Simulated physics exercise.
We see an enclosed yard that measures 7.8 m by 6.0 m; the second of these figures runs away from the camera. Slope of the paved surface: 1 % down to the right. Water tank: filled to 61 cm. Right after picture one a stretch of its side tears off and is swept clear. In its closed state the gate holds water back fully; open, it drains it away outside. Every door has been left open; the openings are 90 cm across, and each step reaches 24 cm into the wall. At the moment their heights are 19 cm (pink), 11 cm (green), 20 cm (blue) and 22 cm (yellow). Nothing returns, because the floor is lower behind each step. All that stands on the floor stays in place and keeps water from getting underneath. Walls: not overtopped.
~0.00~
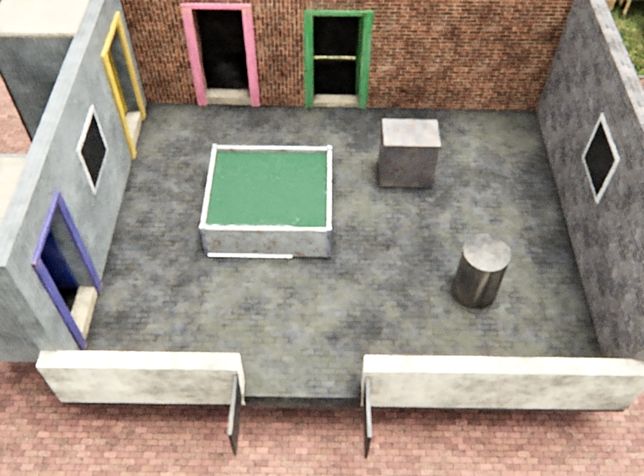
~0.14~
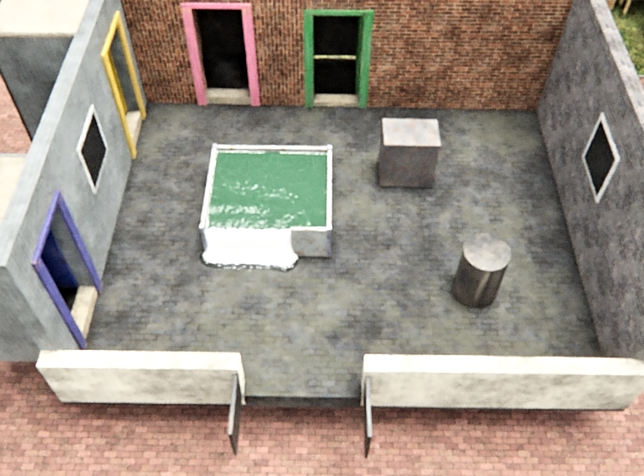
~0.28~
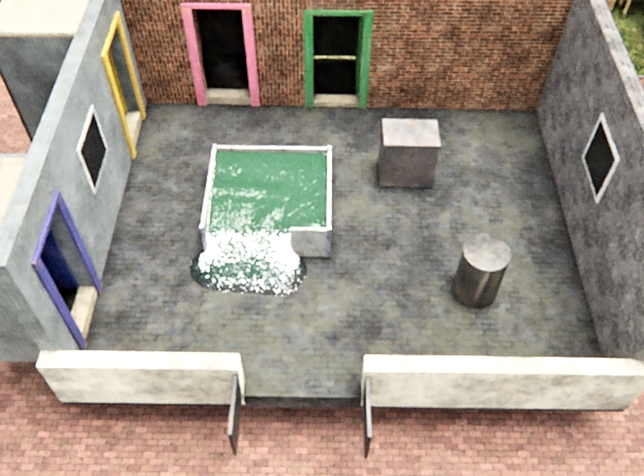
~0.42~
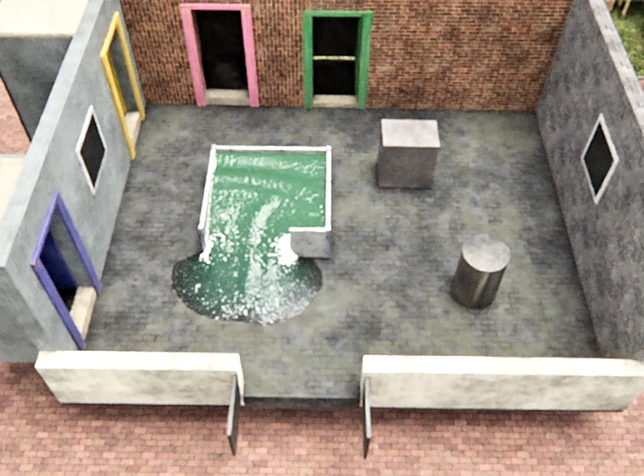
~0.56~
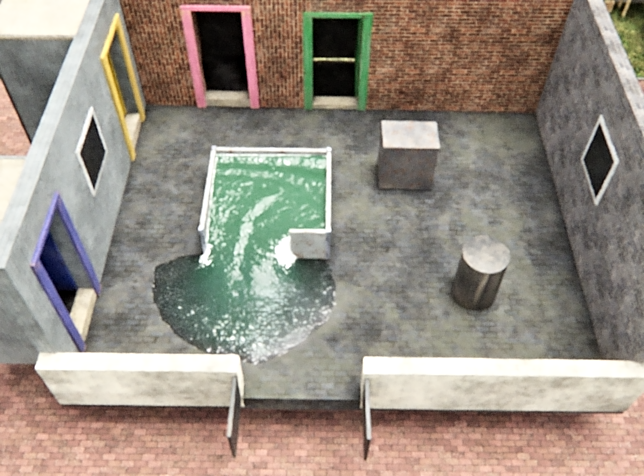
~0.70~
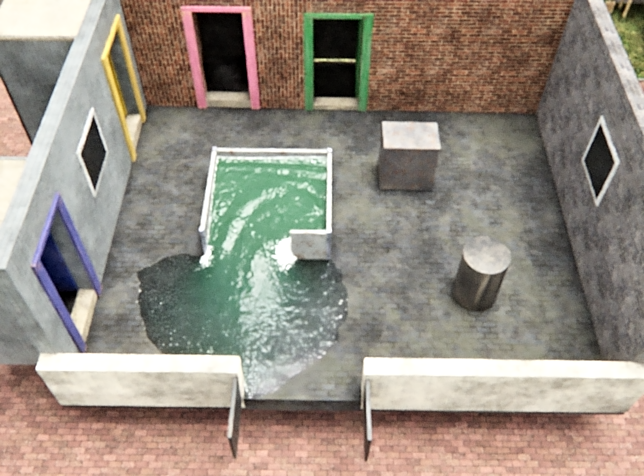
Green water burst through the front side of a raised tank in a walled yard, foaming onto the grey paving, then spread into a wide, dark puddle toward the blue door and the front wall.
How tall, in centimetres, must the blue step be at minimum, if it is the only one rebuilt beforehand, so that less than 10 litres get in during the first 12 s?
It needs to be at least 17 cm tall.
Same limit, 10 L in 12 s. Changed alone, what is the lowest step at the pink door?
About 8.5 cm at pink.
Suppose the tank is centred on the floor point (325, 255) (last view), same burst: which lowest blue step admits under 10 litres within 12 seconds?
Roughly 9.5 centimetres.
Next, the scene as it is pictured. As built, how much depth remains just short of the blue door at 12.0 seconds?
2.0 cm.
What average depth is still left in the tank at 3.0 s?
It averages near 20 cm.
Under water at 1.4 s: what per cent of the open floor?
Near 20 per cent of the open floor.
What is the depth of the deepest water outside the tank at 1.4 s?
Max depth: Around 34 cm.
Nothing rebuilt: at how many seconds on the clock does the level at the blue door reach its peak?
Peak time: About 2.4 s.
After 1.4 s water covers 20 % of the floor, deepest (34 cm) near (213, 382); it has not reached the blue door.
After 3.0 s water covers 25 % of the floor, deepest (26 cm) near (89, 380); 19 cm at the blue door, 3 litres in over its 20 cm step.
After 12.0 s water covers 85 % of the floor, deepest (8 cm) near (534, 115); 2 cm at the blue door, 5 litres in over its 20 cm step.
At the blue door as built, the water arrived by 1.6 s and peaked near 21 cm at 2.4 s.
Run again over the same 12 s with other heights there, 16 litres in over 15.5 cm, 3 litres over 21 cm. The limit of 10 litres is kept from about 17 cm up.
